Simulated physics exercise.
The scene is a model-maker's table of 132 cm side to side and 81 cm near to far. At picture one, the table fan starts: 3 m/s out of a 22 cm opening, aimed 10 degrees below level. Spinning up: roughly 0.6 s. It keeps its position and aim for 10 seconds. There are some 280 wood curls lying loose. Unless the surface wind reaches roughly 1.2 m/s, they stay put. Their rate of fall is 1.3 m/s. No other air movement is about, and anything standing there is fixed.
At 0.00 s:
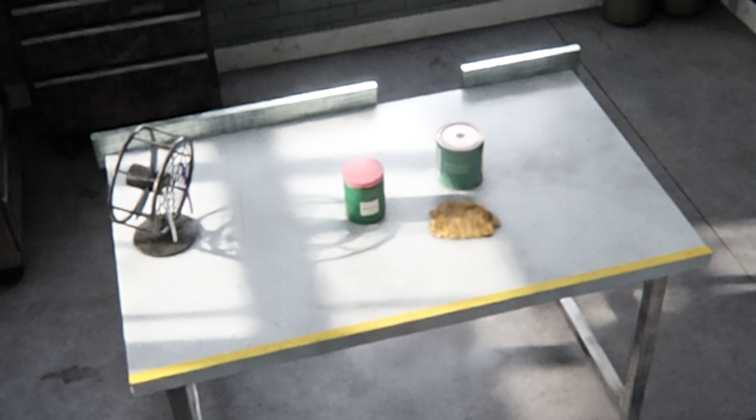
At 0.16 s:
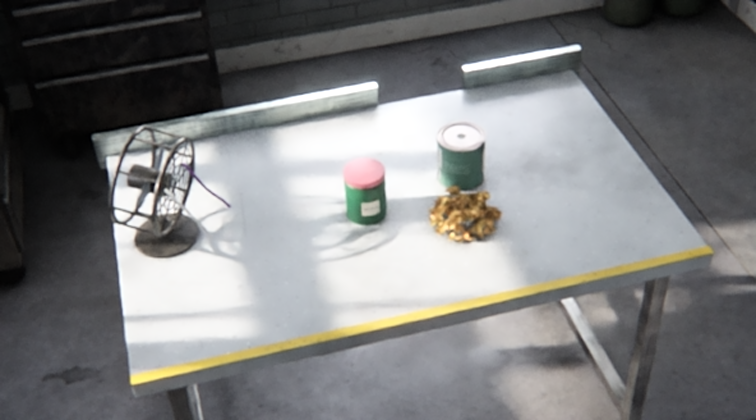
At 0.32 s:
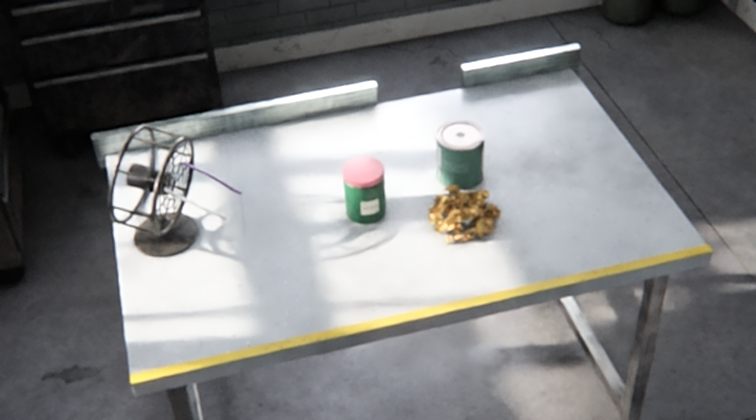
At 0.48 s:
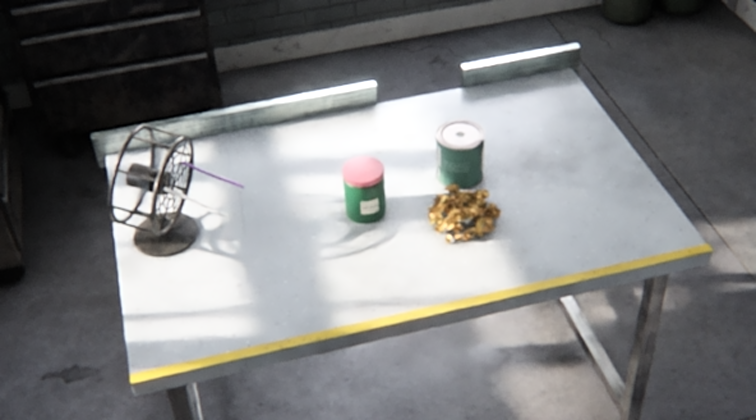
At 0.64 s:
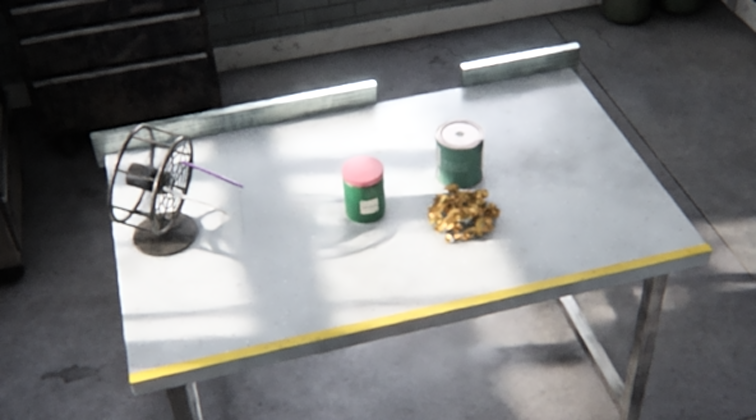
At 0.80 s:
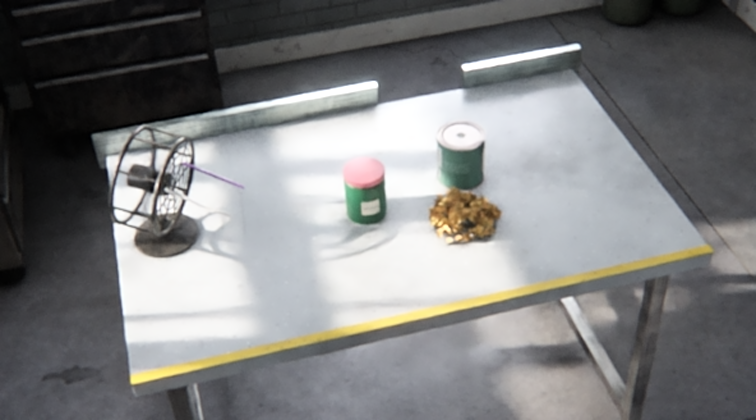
A thin ribbon on the small dark fan at the left hangs limp at first, then lifts and streams out to the right. The flat golden-brown heap of curls fluffs up into a looser pile beside the two green containers, then barely changes, while the containers stay still on the pale table.
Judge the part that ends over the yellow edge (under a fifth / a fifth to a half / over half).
When time is up, fewer than one in five are found over the yellow edge.
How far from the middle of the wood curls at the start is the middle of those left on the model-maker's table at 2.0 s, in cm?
It works out to close to 5 cm.
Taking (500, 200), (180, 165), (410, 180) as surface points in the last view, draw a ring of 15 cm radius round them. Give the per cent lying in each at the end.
I would say some 50 %, 0 % and 10 % respectively.
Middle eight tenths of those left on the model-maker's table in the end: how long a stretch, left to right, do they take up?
40 centimetres or so.
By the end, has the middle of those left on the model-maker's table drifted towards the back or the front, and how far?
Net drift is to the rear by close to 5 cm.
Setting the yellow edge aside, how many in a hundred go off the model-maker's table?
The share is about 30 %.
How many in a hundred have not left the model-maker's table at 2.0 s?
About 70 % remain.
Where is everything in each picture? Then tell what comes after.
The middle of the wood curls is near (459, 222), none has stirred yet and the mouth of the table fan is at (153, 181), in the first frame.
The middle of the wood curls is near (461, 210), none has stirred yet and the yellow edge is centred on (437, 316), in the second frame.
The middle of the wood curls is near (460, 208), about 5 % have left their places, the top of a tin is at (460, 134) and the top of a jar is at (364, 169), in the third frame.
The middle of the wood curls is near (462, 211) and about 5 % have left their places, in the fourth frame.
The middle of the wood curls is near (461, 211) and about 5 % have left their places, in the fifth frame.
The middle of the wood curls is near (464, 211), the farthest in sight from the table fan is at (494, 211) and about 5 % have left their places, in the sixth frame.
After 2.0 s, 0 % are over the yellow edge; the middle of those still in play is near (475, 206); 71 % have settled or left.
After 3.2 s, 0 % are over the yellow edge; the middle of those still in play is near (475, 206); 75 % have settled or left.
After 5.5 s, 0 % are over the yellow edge; the middle of those still in play is near (475, 206); 78 % have settled or left.
After 10.0 s, at the end, 0 % are over the yellow edge; the middle of those still in play is near (475, 206).
